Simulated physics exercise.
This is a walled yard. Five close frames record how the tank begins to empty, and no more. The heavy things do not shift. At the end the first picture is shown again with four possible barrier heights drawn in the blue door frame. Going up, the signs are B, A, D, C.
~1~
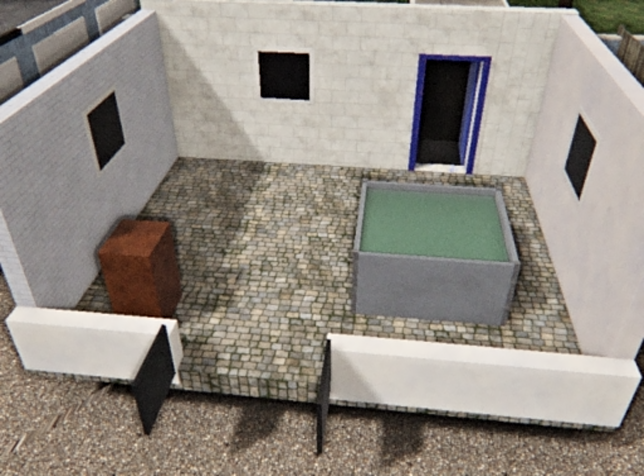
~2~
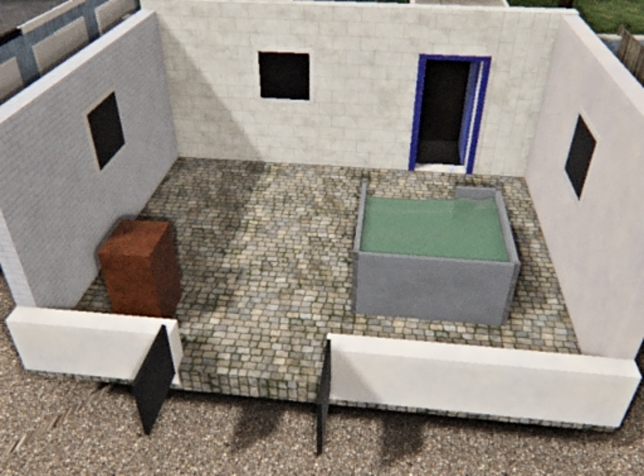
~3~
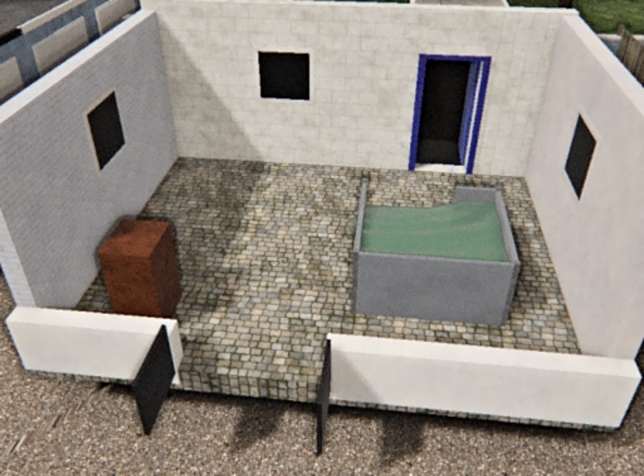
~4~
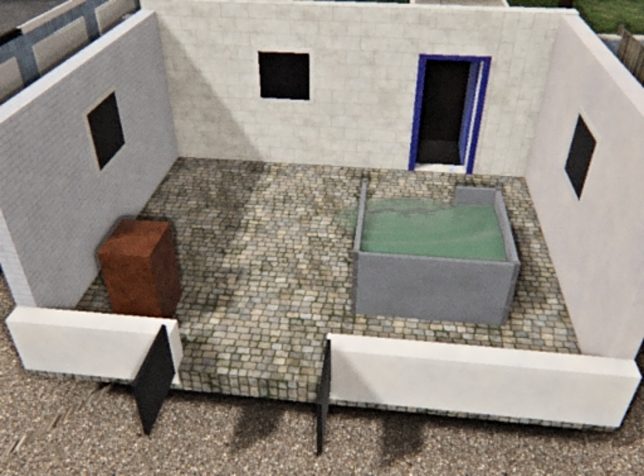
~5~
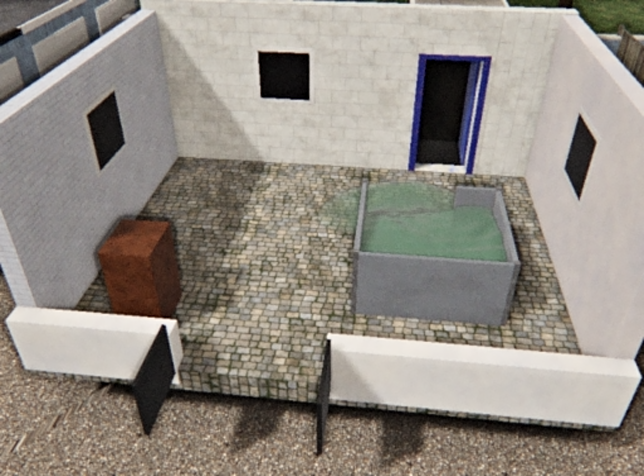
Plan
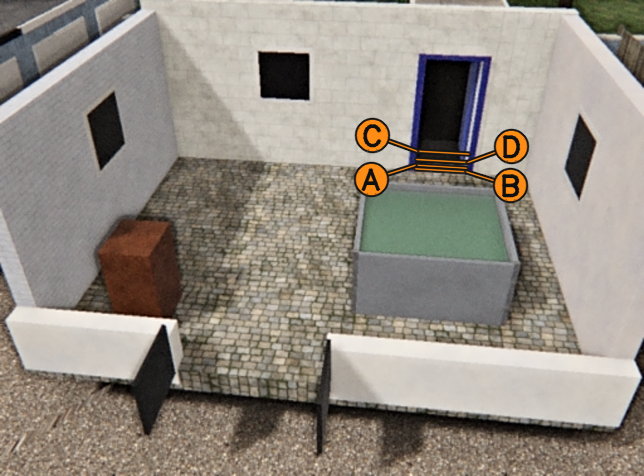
In a walled yard with a blue doorway, green water sat level in a grey tank until part of the tank's back wall disappeared, and the water sloshed and spread thinly over the cobbles behind.
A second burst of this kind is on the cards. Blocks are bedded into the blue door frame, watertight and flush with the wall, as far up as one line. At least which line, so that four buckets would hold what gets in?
The answer is mark C.
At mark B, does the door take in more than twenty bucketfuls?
Yes, clearly.
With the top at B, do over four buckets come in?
Yes, it does.
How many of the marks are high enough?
One.
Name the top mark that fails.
D it is.
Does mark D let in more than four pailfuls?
Yes, that goes wrong.
On the marked copy, A at (441, 166); B at (440, 170); C at (442, 152); D at (441, 160); from the bottom up B, A, D, C.
With A, dozens of bucketfuls pour in.
With B, dozens of bucketfuls pour in.
With C, a bucket or two gets in.
With D, about 14 bucketfuls get in.
